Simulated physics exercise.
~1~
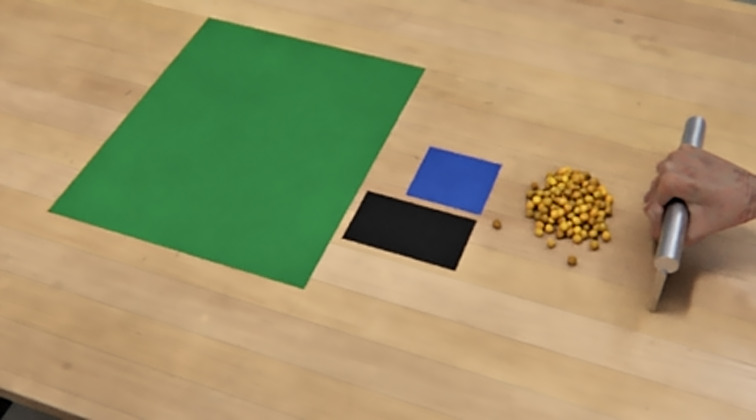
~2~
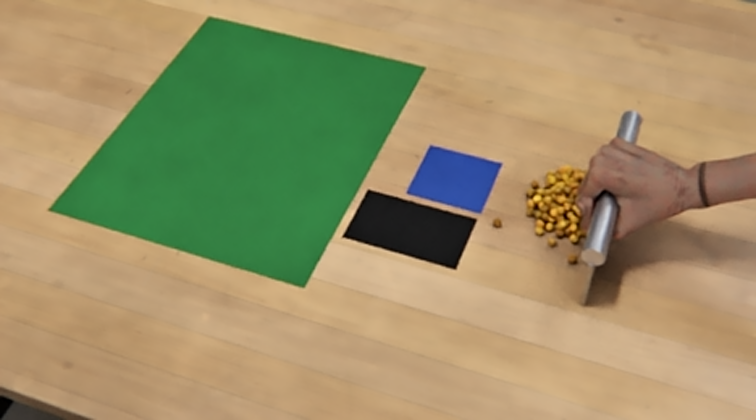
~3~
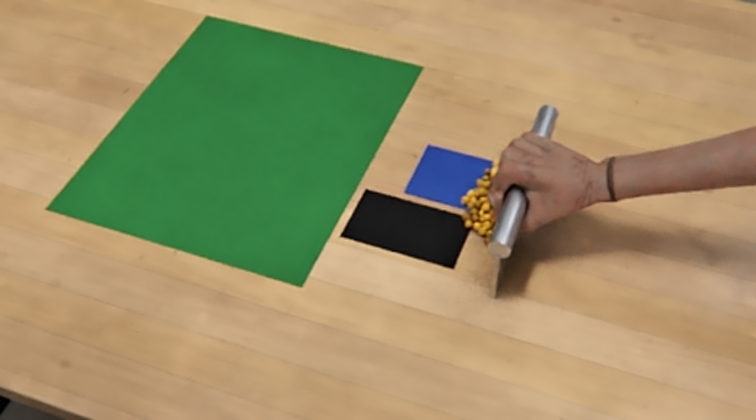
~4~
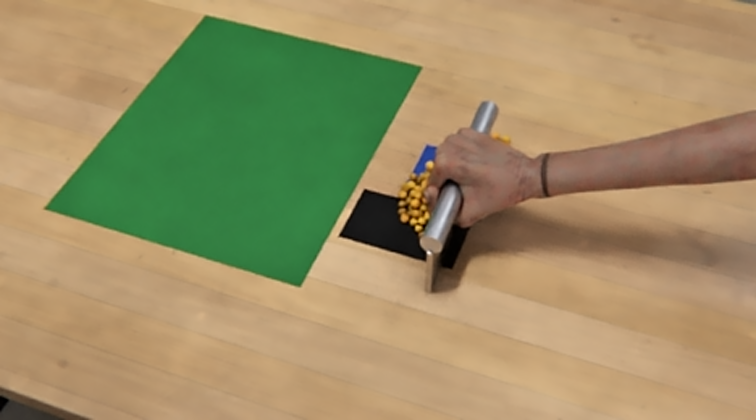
A hand pushes yellow kernels left with a scraper onto the blue and black mats.
